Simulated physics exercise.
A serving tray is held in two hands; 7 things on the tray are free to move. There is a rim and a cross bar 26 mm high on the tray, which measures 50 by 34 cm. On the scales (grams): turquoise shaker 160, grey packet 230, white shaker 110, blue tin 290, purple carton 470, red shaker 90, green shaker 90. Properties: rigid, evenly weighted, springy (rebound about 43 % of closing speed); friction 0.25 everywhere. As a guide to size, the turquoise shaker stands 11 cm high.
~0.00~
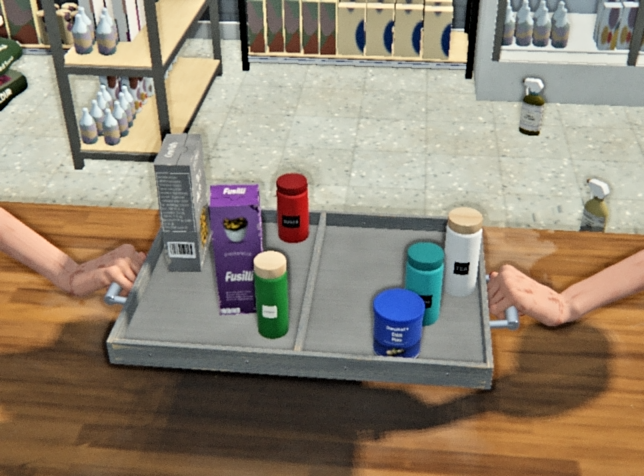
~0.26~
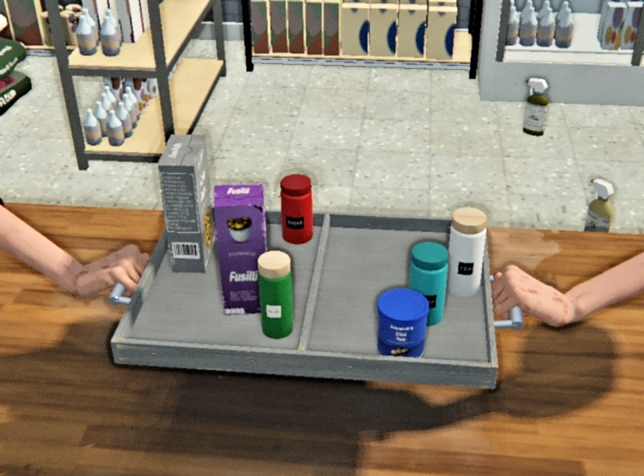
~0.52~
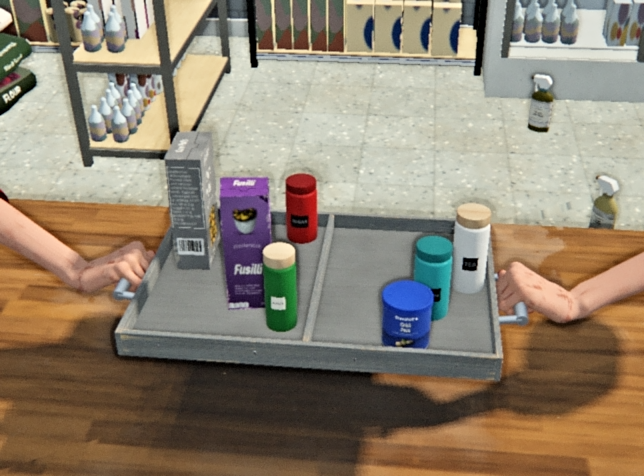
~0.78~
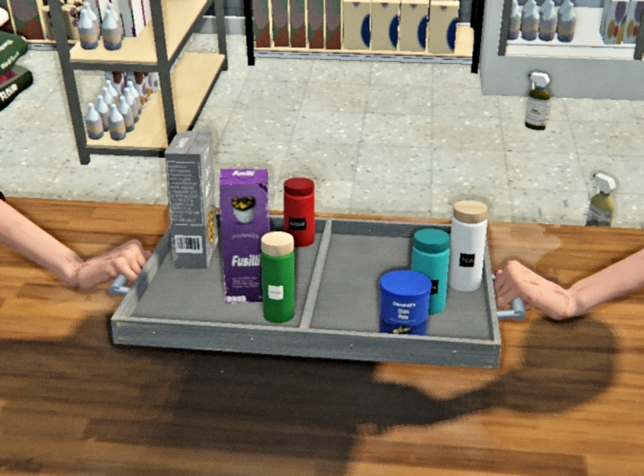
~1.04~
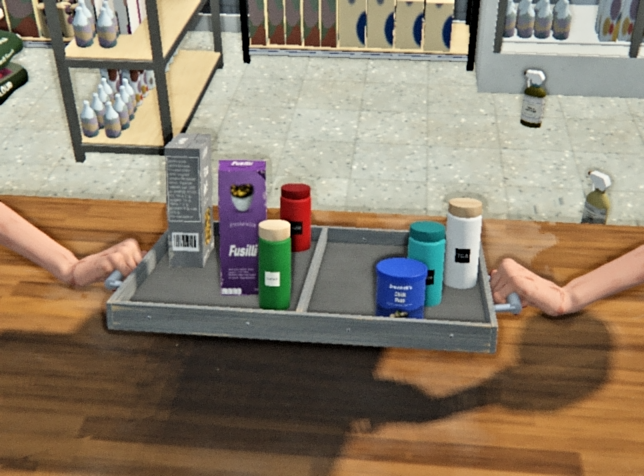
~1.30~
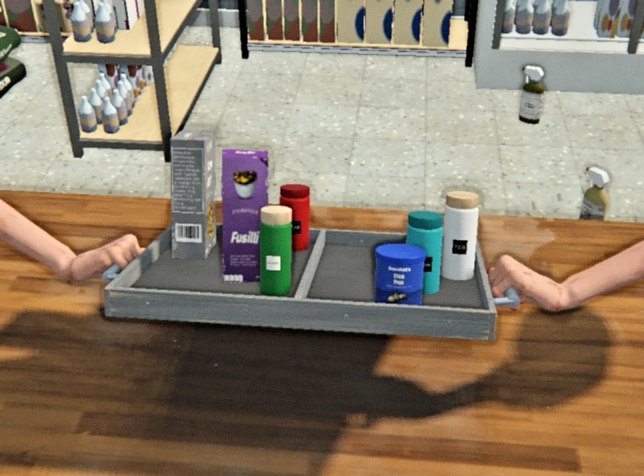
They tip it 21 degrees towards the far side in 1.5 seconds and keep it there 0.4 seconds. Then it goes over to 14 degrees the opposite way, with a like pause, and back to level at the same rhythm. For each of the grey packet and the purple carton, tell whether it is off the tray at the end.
My guess is the grey packet makes it through, my guess is the purple carton doesn't make it.
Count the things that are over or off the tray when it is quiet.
The count is 4.
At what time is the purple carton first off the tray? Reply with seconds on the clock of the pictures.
Near 1.8 s on the clock.
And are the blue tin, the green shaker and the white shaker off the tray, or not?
Blue tin: Stays in bounds; green shaker: Goes out of bounds; white shaker: Goes out of bounds.
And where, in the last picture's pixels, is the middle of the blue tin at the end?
You'll see it about at (384, 211) in the last picture.
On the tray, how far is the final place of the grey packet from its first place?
I'd put it at about 1 centimetres.
Around 1.70 s, tray tilted 21°, far edge down; purple carton tipped 6° against what carries it near (262, 192); grey packet shifted 5 cm near (197, 192); white shaker tipped 37° against what carries it.
Around 2.30 s, tray tilted 18°, far edge down; turquoise shaker, white shaker, purple carton and green shaker now off the tray; grey packet shifted 5 cm near (196, 189); blue tin shifted 26 cm.
Around 3.20 s, tray tilted 11°, near edge down; grey packet shifted 5 cm near (186, 169); blue tin shifted 26 cm; red shaker shifted 4 cm.
Finally (5.8 s), off the tray, turquoise shaker, white shaker, purple carton and green shaker; not toppled but over 5 cm from the start, blue tin and red shaker; grey packet still in place (within 5 cm). Final places as that camera would see them, grey packet near (181, 196), purple carton near (312, 208).
